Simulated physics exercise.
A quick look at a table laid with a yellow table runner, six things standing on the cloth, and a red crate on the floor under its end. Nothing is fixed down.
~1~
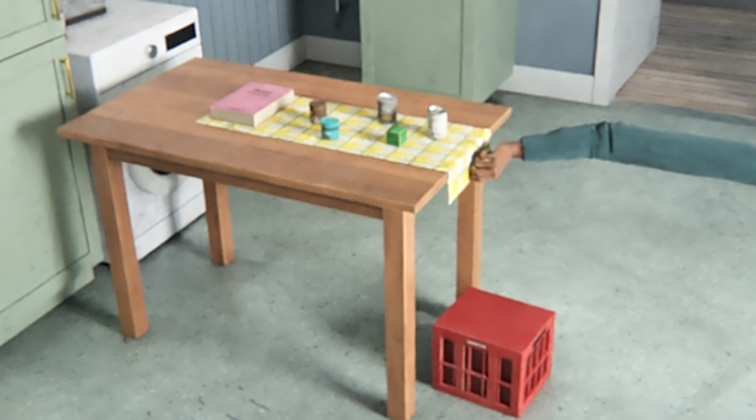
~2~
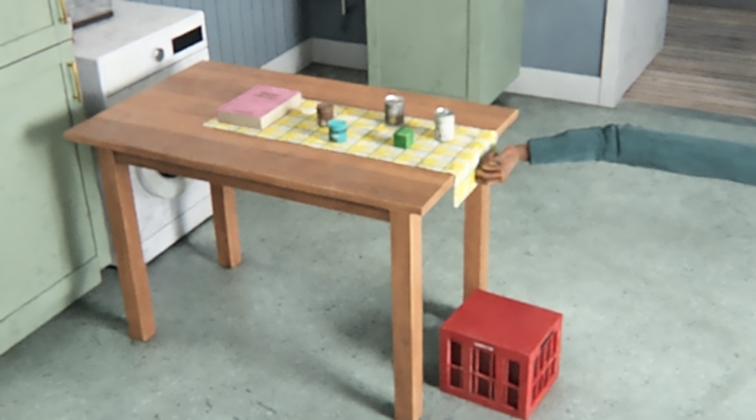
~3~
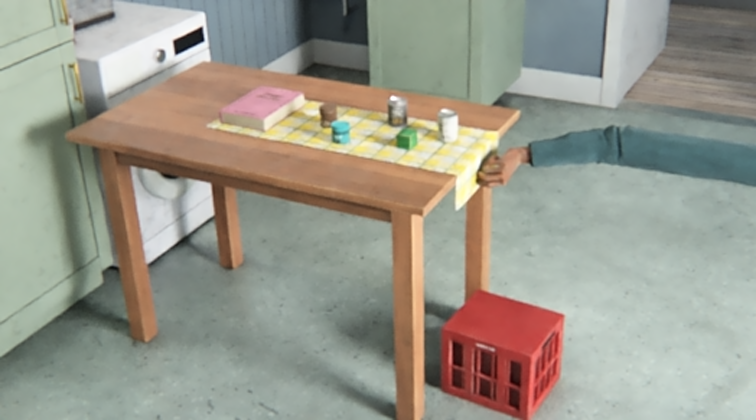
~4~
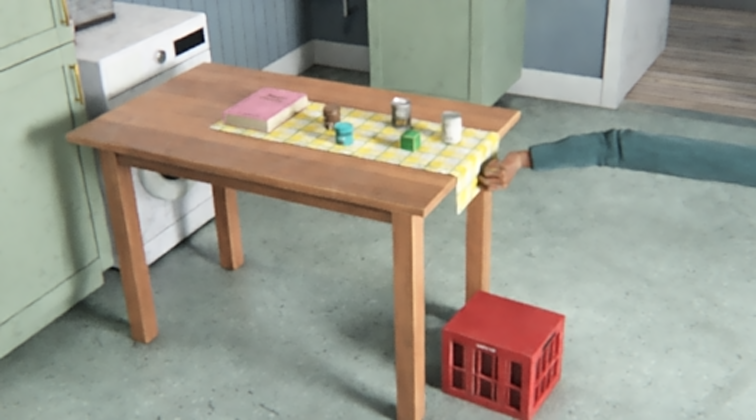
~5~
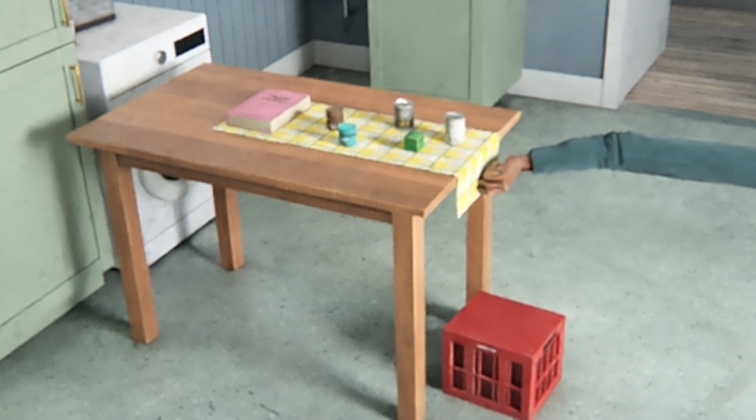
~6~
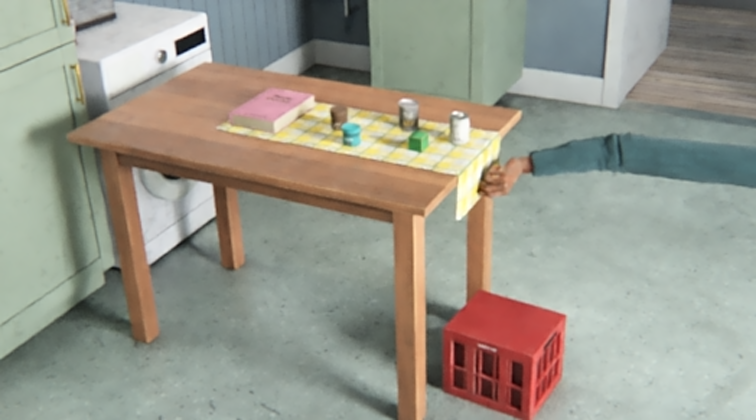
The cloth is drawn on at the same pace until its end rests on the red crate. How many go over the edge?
The count of fallen things is four.
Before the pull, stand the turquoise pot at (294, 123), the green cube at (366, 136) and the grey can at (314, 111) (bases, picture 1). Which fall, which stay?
The turquoise pot remains up; the green cube goes over; the grey can survives.
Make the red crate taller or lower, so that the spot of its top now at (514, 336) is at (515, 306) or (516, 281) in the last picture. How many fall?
In that case 3 and 2.
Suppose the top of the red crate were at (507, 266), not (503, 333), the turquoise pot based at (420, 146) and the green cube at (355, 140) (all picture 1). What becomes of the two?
The turquoise pot is carried off; the green cube stays on.
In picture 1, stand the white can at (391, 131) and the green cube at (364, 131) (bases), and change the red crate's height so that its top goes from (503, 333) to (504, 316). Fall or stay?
The white can comes down; the green cube is carried off.
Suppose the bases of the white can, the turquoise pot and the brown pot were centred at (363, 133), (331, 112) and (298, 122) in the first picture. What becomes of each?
The white can is carried off, the turquoise pot keeps its place on top, the brown pot survives.
Soon after, hem near (480, 236); white can gone.
Then, hem near (481, 271); white can and green cube gone.
Further on, hem on the crate; white can, green cube, grey can and turquoise pot gone.
At rest, hem on the crate; white can, green cube, grey can and turquoise pot gone. It carries off four.
